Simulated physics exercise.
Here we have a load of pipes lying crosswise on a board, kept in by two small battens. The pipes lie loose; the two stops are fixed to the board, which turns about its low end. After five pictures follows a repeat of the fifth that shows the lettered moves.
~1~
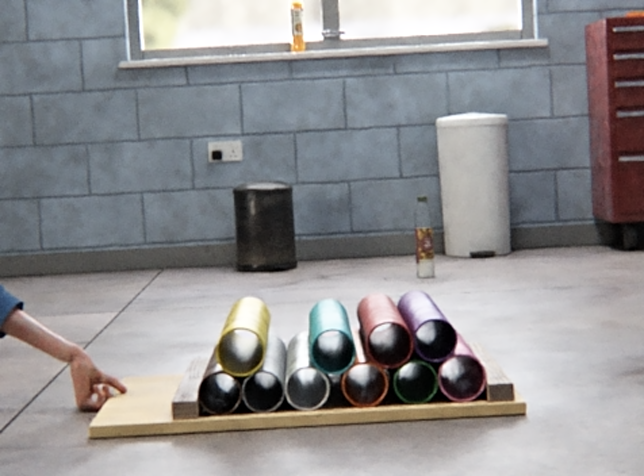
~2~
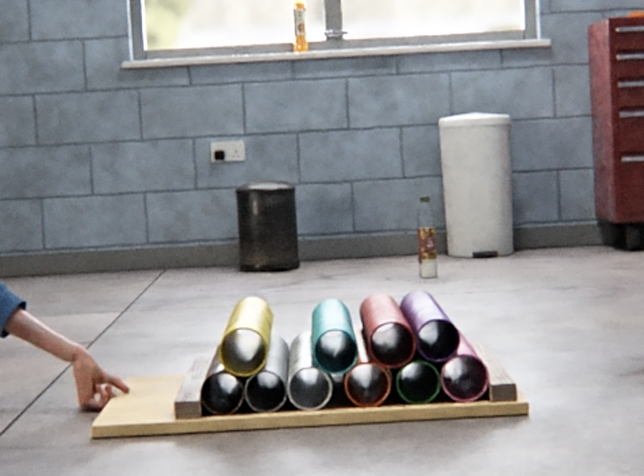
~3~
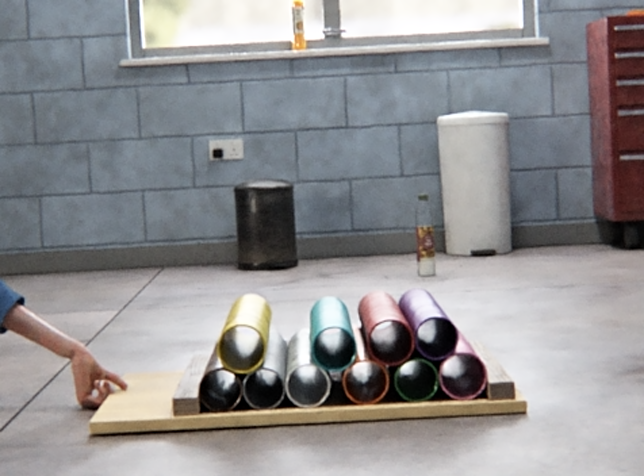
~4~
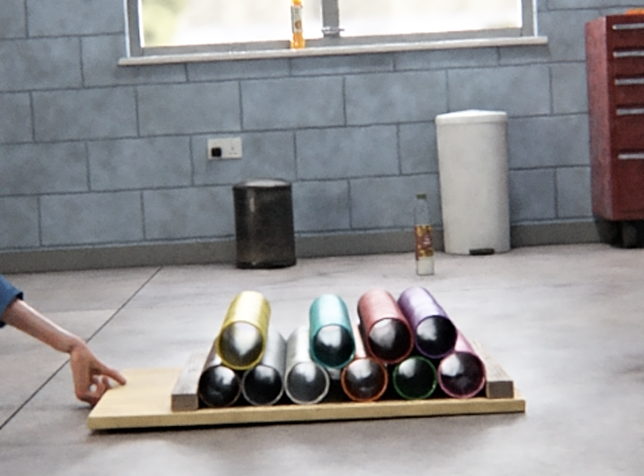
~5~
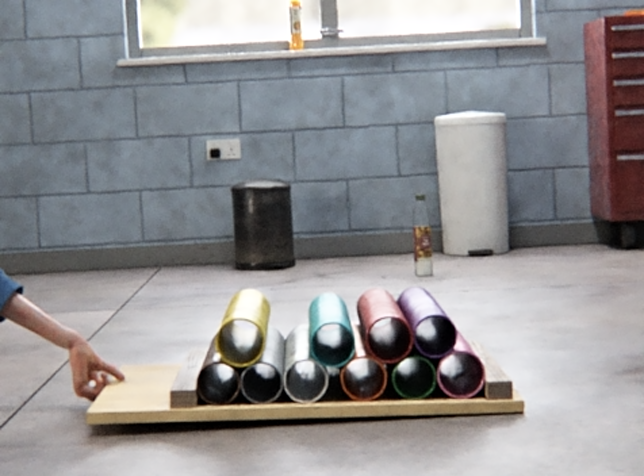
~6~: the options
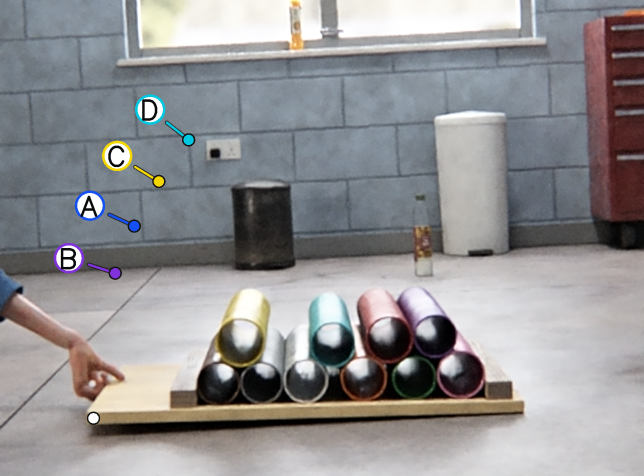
The footage shows a hand at the left gripping the end of a wooden board stacked with loose colourful pipes between two battens, then raising that end very slightly, while the pipes stay in their stacked arrangement.
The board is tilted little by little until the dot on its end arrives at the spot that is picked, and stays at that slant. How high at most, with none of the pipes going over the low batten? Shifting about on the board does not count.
The highest mark that will do is B.
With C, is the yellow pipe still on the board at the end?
No.
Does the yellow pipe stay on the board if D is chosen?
No, with D.
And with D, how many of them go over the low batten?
At D the number is four.
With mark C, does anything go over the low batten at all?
At C: Yes.
On the marked copy, A at (134, 226); B at (115, 273); C at (159, 181); D at (189, 140); the white dot at (93, 418).
Following B. Soon after the start, board at 15°.
Later, board at 21°.
In the end, board at 21°, none over the low batten.
As for the rest, A four over the low batten (yellow, red, turquoise, purple); C four over the low batten (yellow, red, turquoise, purple); D four over the low batten (yellow, red, turquoise, purple).
